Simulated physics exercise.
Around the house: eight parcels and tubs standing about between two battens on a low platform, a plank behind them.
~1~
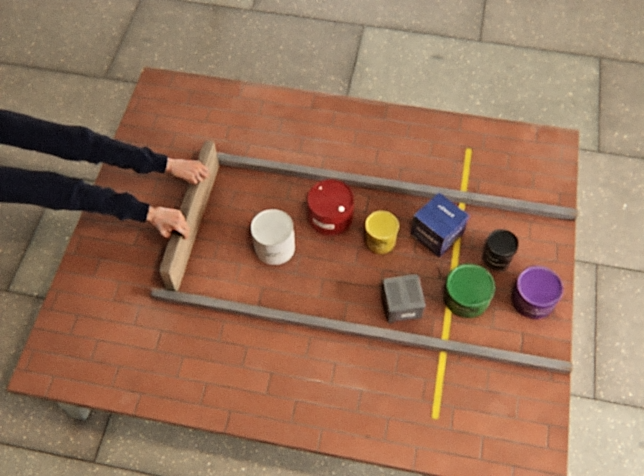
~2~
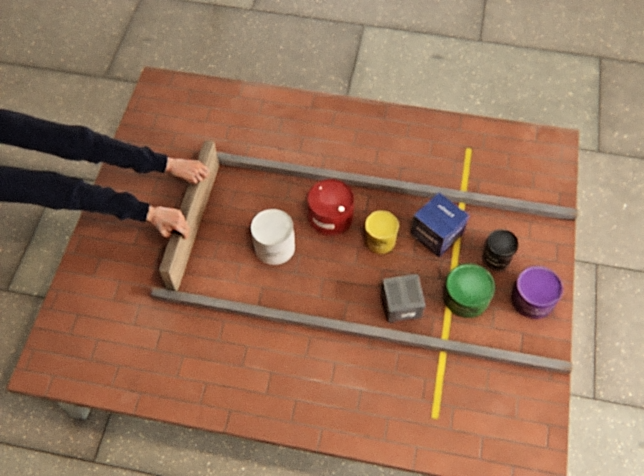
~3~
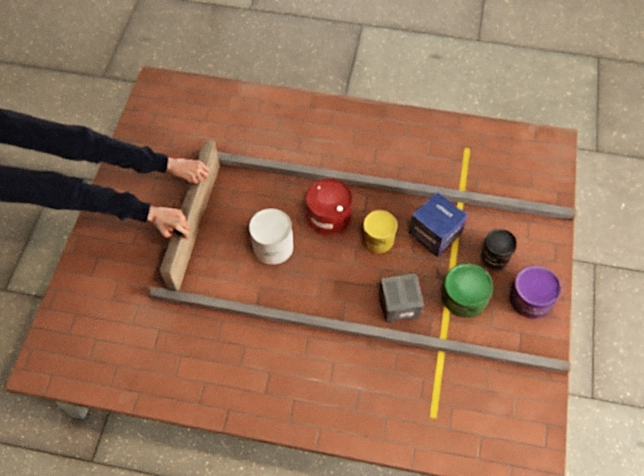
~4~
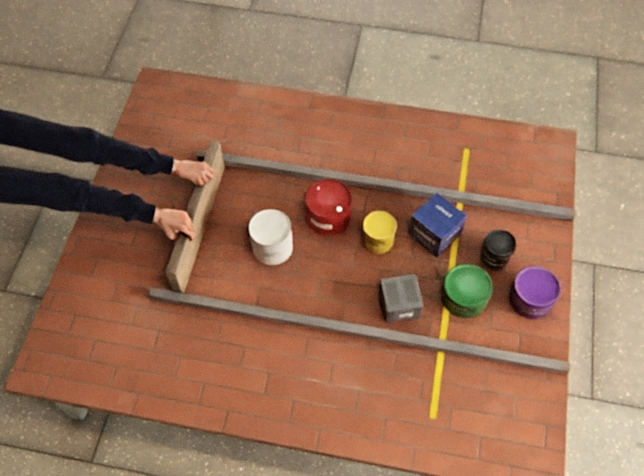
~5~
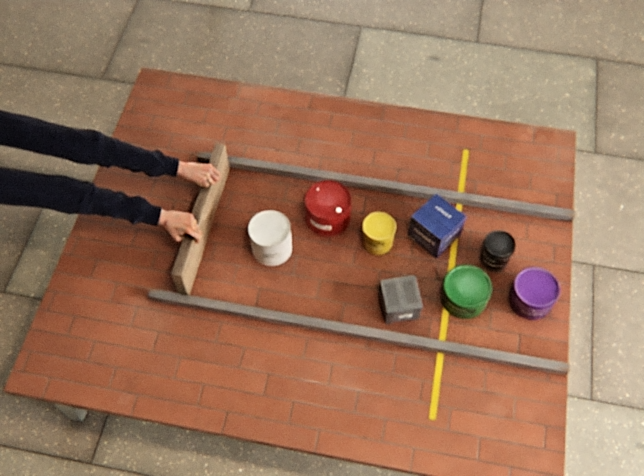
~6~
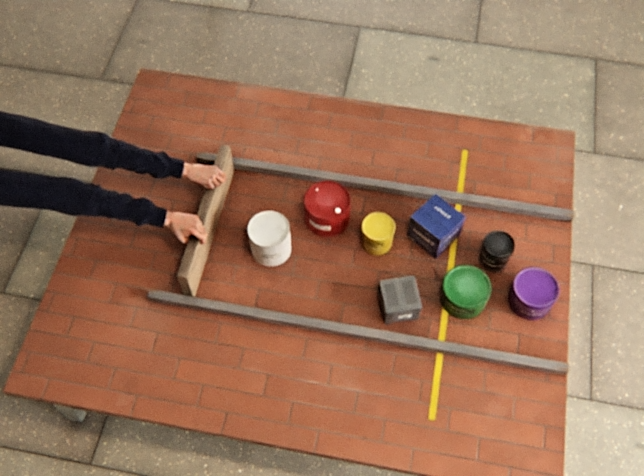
Two hands holding a plank still, then sliding it slightly right between two battens, towards tubs and boxes that stay put.
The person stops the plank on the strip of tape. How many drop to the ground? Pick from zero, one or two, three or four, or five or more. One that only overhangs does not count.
In the end the number that fall off is zero.
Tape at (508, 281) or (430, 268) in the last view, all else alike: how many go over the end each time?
It would be 3 and 0.
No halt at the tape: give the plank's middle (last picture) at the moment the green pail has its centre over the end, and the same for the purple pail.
Near (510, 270) and (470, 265).
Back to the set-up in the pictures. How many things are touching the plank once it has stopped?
In contact: 3.
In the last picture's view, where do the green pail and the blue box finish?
The green pail at (507, 306), the blue box at (524, 234).
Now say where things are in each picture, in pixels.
Purple pail (536, 293); black pail (500, 251); green pail (468, 292); plank (191, 214); tape (454, 270), in the first frame.
Black pail (500, 251); red canister (331, 208), in the second frame.
Green pail (467, 291); grey tote (401, 298), in the third frame.
Purple pail (534, 293); plank (197, 216), in the fourth frame.
Black pail (497, 252); blue box (436, 226), in the fifth frame.
Purple pail (533, 294); black pail (496, 252); green pail (465, 293); plank (208, 219); tape (450, 271), in the sixth frame.
A little later, none off yet; purple pail at rest near (533, 294); black pail at rest near (496, 252); green pail at rest near (465, 293).
When it is over, the number that fall off is zero.
